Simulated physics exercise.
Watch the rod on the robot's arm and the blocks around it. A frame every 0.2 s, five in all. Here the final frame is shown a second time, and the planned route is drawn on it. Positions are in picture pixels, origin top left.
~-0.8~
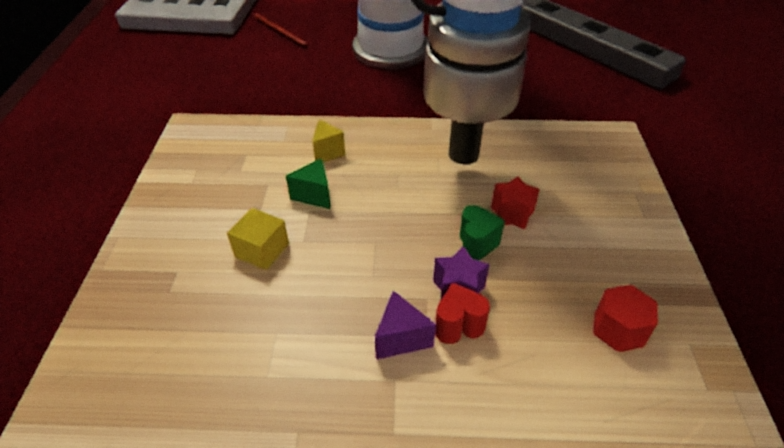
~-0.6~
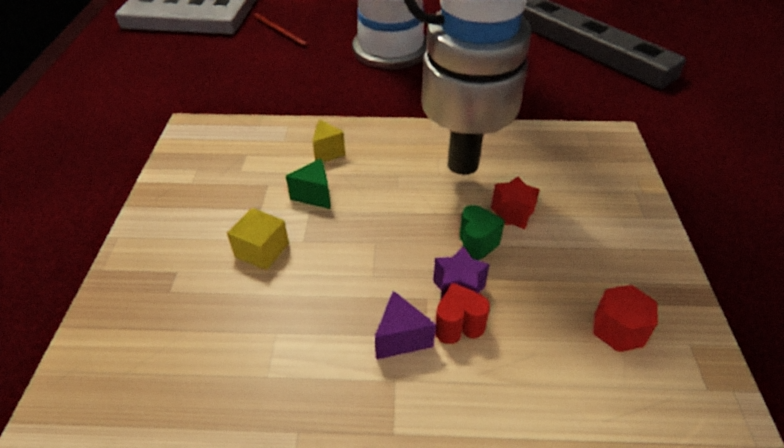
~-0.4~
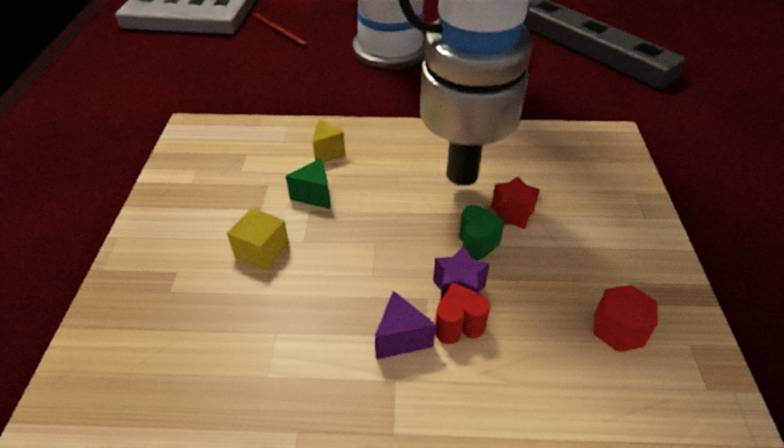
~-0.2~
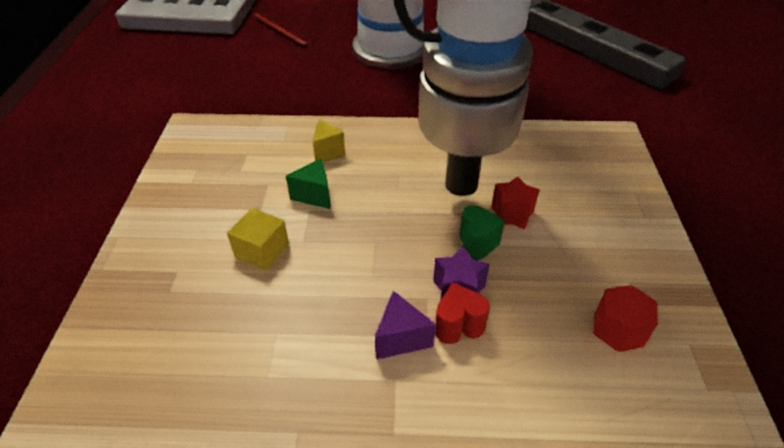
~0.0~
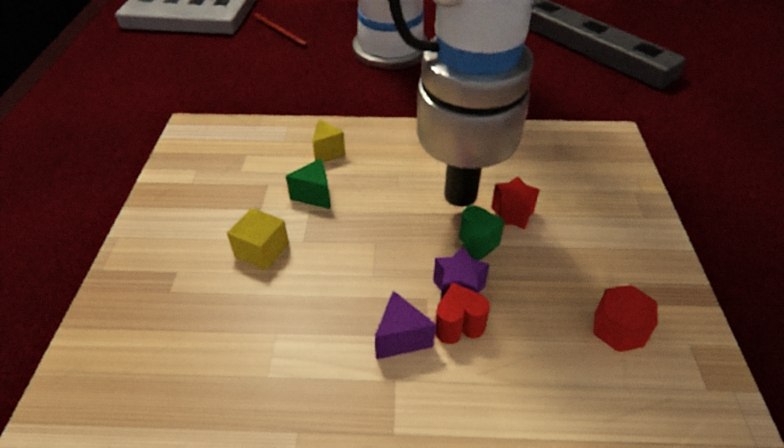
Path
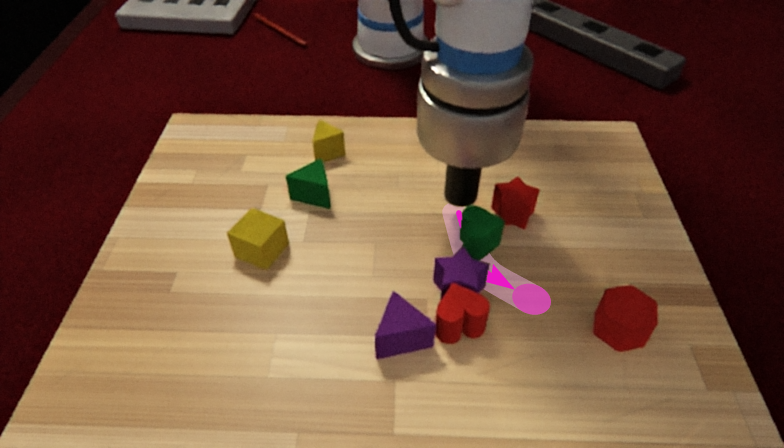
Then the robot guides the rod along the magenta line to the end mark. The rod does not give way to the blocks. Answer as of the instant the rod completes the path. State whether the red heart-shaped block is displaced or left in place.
Once the path ends, it is where it was.
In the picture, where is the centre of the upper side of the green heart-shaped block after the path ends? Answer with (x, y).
I'd expect the centre of its top face to be at (579, 298).
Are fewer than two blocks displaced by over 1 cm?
Final answer: Yes.
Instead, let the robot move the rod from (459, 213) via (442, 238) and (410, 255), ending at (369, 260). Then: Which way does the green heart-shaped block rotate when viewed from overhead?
Viewed from the top, it goes anticlockwise.
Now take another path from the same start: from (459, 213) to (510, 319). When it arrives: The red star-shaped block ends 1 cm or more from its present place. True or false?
The statement is incorrect.
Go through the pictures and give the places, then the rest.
Rod tip at (464, 155); block tops, red heart-shaped block at (462, 303); green heart-shaped block at (481, 221), in the first frame.
Rod at (463, 165); blocks unchanged, in the second frame.
Rod at (462, 176); blocks unchanged, in the third frame.
Rod at (462, 186); blocks unchanged, in the fourth frame.
Rod at (461, 196); red heart-shaped block at (462, 303); green heart-shaped block at (481, 221), in the fifth frame.
Path on the board, from (459, 213) via (468, 244) and (490, 275), ending at (532, 299).
What follows on the original path. One third of the way, rod at (470, 228); green heart-shaped block at (498, 247), turned 25° anticlockwise.
Two thirds of the way, rod at (494, 259); green heart-shaped block at (532, 274), turned 50° anticlockwise.
At the end, rod at (536, 283); red heart-shaped block in place; green heart-shaped block at (579, 298), turned 55° anticlockwise.
